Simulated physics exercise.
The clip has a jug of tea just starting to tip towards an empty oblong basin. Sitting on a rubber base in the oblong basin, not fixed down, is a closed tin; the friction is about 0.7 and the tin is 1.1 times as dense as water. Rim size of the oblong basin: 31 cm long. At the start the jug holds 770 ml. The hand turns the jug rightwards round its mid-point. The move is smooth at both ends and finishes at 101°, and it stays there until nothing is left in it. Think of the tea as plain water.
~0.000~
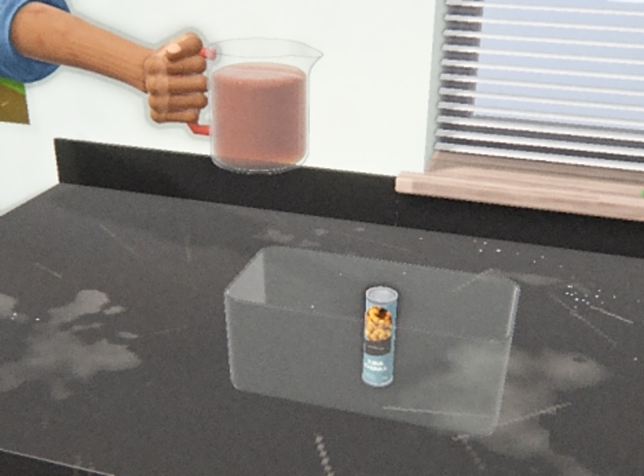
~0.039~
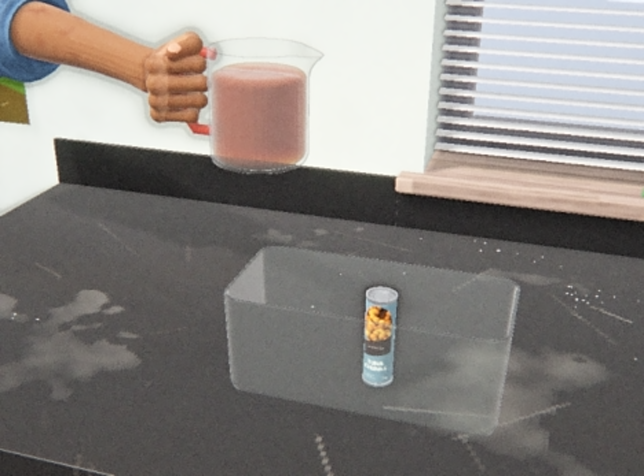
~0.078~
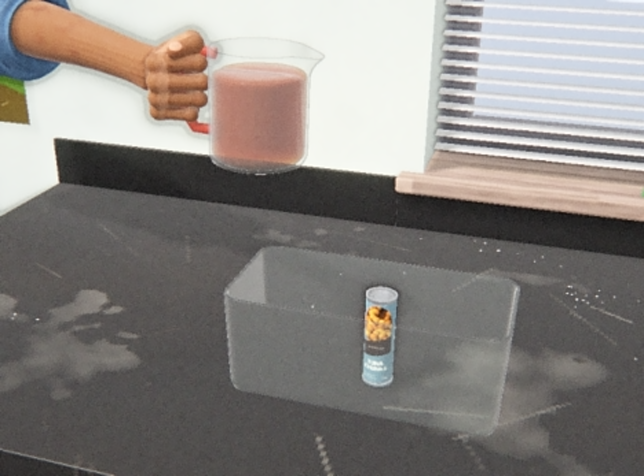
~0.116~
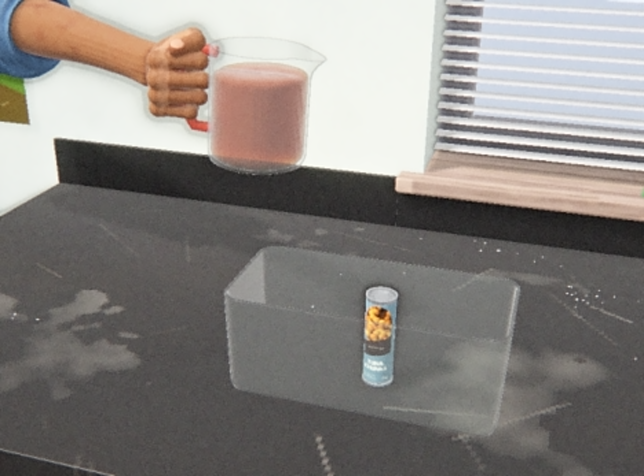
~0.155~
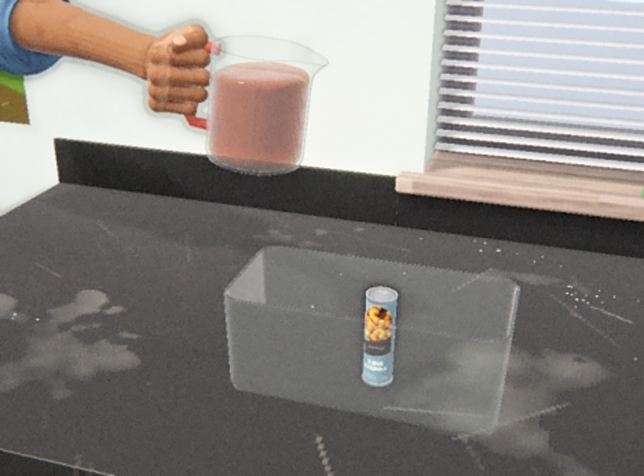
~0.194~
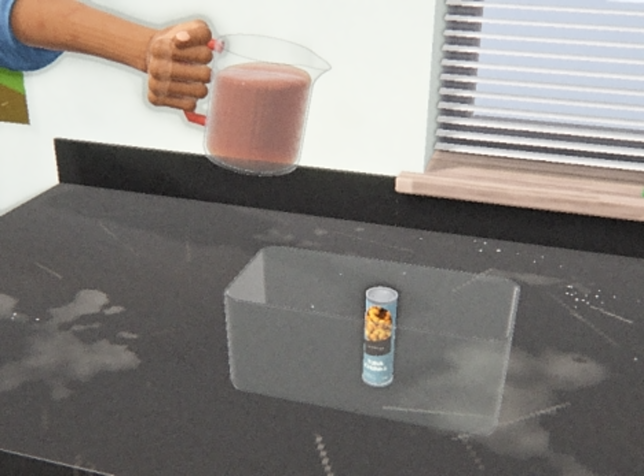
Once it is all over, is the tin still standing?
Looks to me like it holds out.
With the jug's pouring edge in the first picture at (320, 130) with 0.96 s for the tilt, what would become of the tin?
It tumbles.
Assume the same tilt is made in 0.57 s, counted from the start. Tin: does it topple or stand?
In that case the tin does not tip.
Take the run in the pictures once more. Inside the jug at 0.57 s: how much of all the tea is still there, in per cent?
At that time about 86 in a hundred parts are still held.
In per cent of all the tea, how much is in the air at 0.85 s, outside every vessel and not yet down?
Some 32 % is up in the air.
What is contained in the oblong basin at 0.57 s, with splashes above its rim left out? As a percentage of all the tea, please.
Fraction in basin: Approx. 0%.
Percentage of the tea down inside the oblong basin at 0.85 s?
Reading: Approx. 34 %.
By 0.57 s the tilt is 66° and 86 per cent is still to pour; the tin stands where it began.
By 0.85 s the tilt is 98° and 35 per cent is still to pour; the tin stands where it began.
By 1.14 s the tilt is 101° and 7 per cent is still to pour; the tin stands where it began.
By 1.46 s the tilt is 101° and 1 per cent is still to pour; the tin stands where it began.
At rest the tin stands where it began.
